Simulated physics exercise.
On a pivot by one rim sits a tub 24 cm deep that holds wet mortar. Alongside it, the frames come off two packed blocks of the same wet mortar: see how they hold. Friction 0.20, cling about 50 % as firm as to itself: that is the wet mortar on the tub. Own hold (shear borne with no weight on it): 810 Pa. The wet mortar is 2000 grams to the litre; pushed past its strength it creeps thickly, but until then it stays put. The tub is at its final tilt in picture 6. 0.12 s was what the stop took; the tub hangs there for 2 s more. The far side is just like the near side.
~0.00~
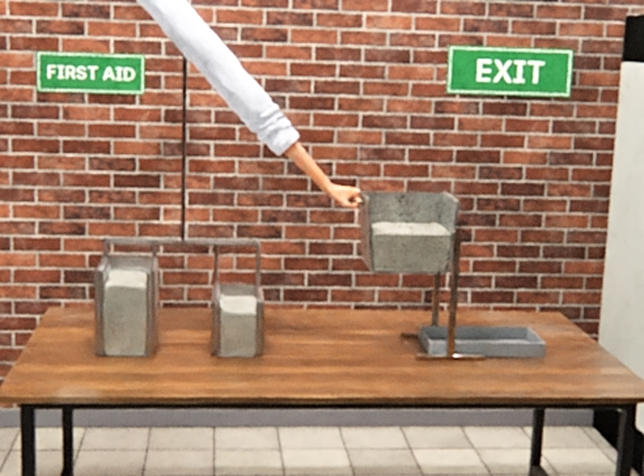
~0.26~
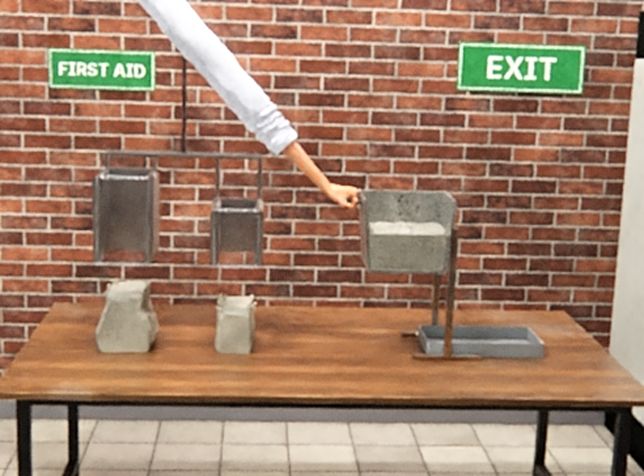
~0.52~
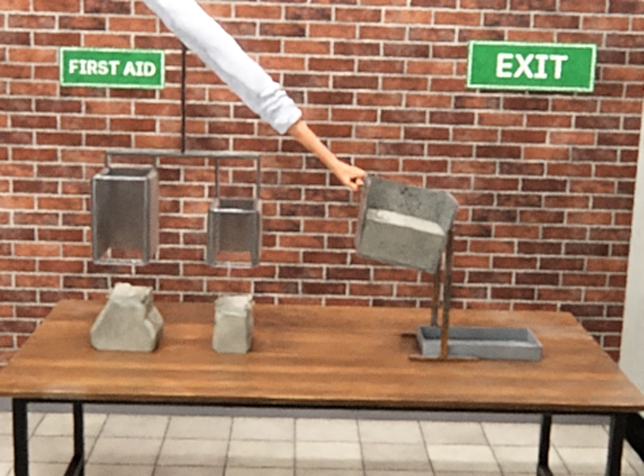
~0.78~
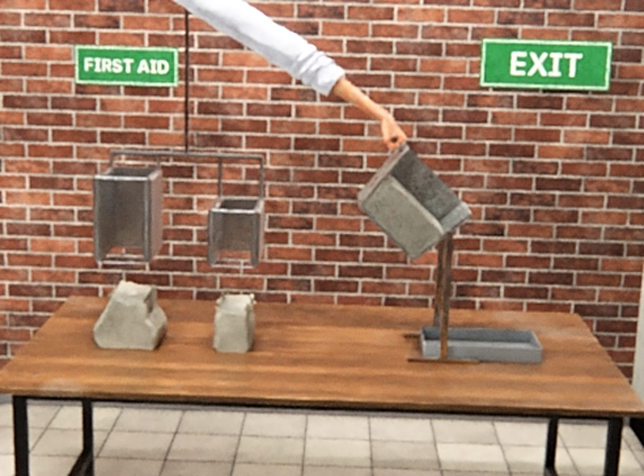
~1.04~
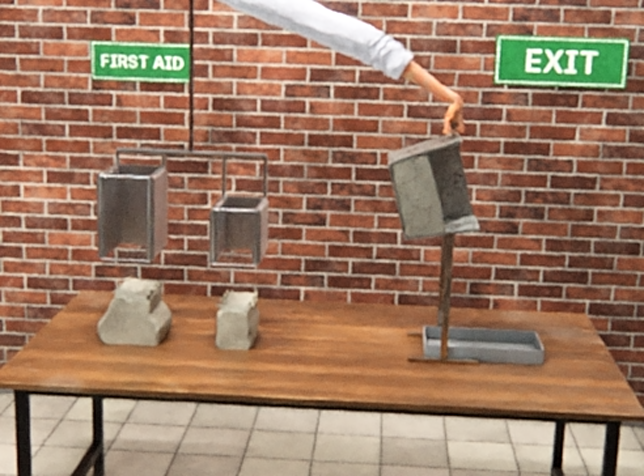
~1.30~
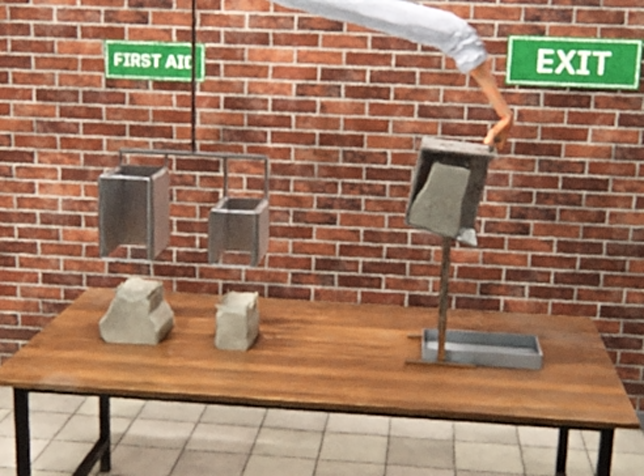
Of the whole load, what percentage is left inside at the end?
Close to 46 % is left inside.
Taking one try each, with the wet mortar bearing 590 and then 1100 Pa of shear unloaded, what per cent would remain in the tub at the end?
In order: Around 30 % and around 45 %.
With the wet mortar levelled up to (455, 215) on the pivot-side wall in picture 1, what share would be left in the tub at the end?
It would be close to 30 percent.
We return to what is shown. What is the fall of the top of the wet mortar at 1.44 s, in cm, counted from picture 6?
Roughly 7 cm.
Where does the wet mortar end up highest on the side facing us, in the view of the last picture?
About (437, 209).
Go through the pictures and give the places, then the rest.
Handle-side rim at (370, 201), tilt 0 degrees; top of the wet mortar at (444, 234); blocks stand 24 cm, 16 cm (left to right), in the first frame.
Handle-side rim at (367, 200), tilt 0 degrees; top of the wet mortar at (441, 234); blocks stand 20 cm, 16 cm (left to right), in the second frame.
Handle-side rim at (372, 184), tilt 12 degrees; top of the wet mortar at (371, 218); blocks stand 18 cm, 15 cm (left to right), in the third frame.
Handle-side rim at (409, 152), tilt 43 degrees; top of the wet mortar at (390, 180); blocks stand 18 cm, 15 cm (left to right), in the fourth frame.
Handle-side rim at (461, 143), tilt 75 degrees; top of the wet mortar at (425, 156); blocks stand 18 cm, 15 cm (left to right), in the fifth frame.
Handle-side rim at (497, 159), tilt 100 degrees; top of the wet mortar at (438, 164); blocks stand 18 cm, 15 cm (left to right), in the sixth frame.
After 1.44 s, the tub is at 100 degrees and holds 95 %.
After 1.61 s, the tub is at 100 degrees and holds 50 %.
After 1.78 s, the tub is at 100 degrees and holds 46 %.
After 1.95 s, the tub is at 100 degrees and holds 46 %.
After 3.30 s, at the end, the tub is at 100 degrees and holds 46 %.
